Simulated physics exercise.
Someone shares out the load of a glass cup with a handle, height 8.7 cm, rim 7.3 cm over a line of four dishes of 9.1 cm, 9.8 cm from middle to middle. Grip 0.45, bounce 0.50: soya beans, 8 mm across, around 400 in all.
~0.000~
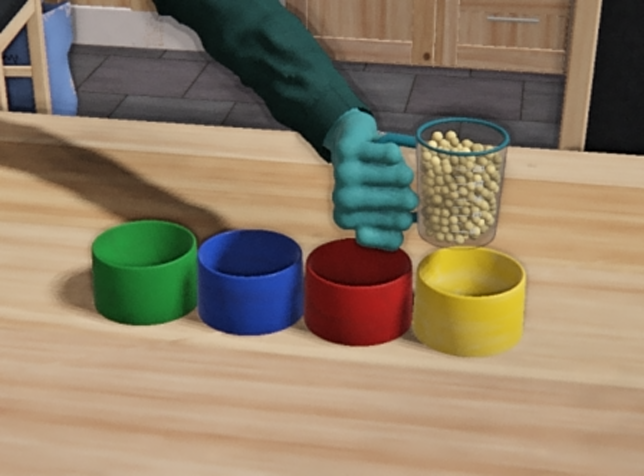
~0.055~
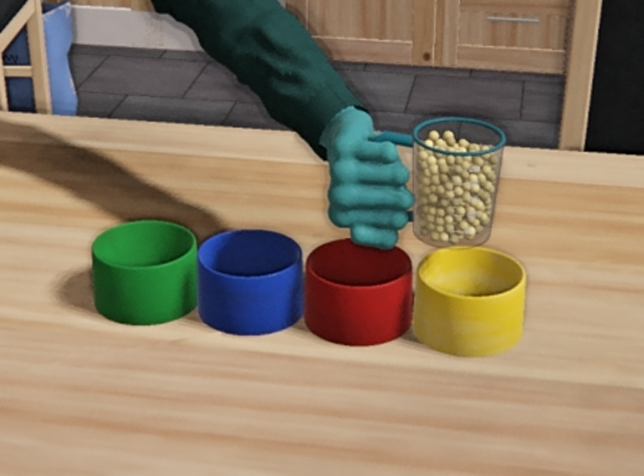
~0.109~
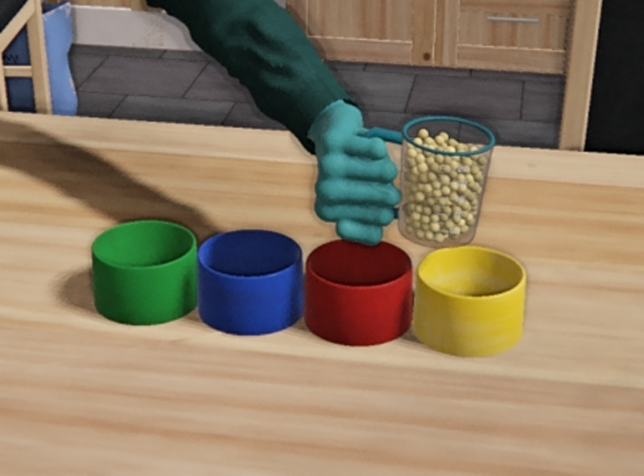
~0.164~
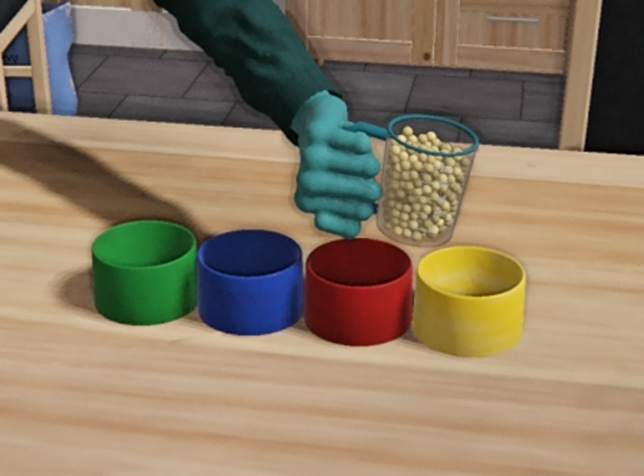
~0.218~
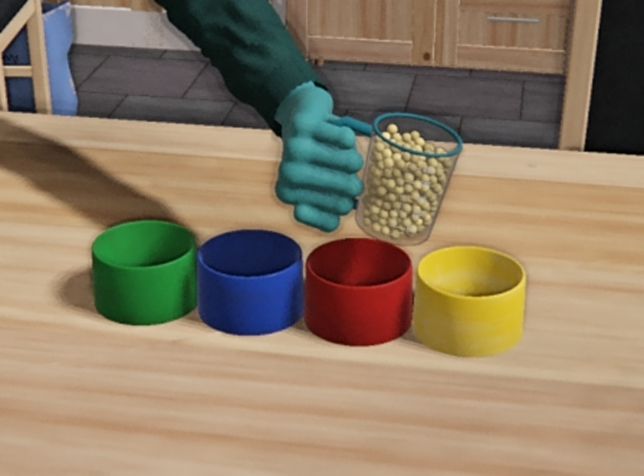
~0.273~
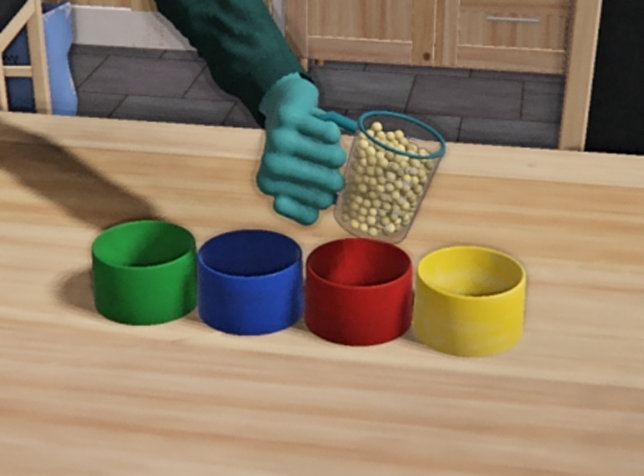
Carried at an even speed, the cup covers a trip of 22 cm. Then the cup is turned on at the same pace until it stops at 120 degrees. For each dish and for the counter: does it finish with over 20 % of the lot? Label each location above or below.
Labels - red: Below, blue: Above, green: Below, yellow: Below, counter: Below.
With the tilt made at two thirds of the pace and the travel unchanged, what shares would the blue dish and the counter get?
That gives blue 90 with 0 for the counter.
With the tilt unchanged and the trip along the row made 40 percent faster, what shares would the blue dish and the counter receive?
Then the blue dish gets 90 and the counter 0.
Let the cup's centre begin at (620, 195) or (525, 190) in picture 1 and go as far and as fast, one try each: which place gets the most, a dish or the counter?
The biggest share lands on yellow the first time and on red the second time.
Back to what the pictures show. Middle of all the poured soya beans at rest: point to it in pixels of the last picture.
About (259, 283).
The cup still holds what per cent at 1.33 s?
Roughly 90 per cent.
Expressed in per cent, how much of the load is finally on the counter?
Roughly 5 in a hundred.
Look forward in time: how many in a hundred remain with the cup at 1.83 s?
Roughly 5 in a hundred.
Then, at 0.90 s, tilt 65 degrees; cup holds 100 %.
Then, at 1.33 s, tilt 98 degrees; cup holds 90 %, blue 10 %.
Then, at 1.83 s, tilt 120 degrees; cup holds 5 %, blue 90 %.
At rest (2.4 s), red 0 %, blue 95 %, green 0 %, yellow 0 %, counter 5 %.
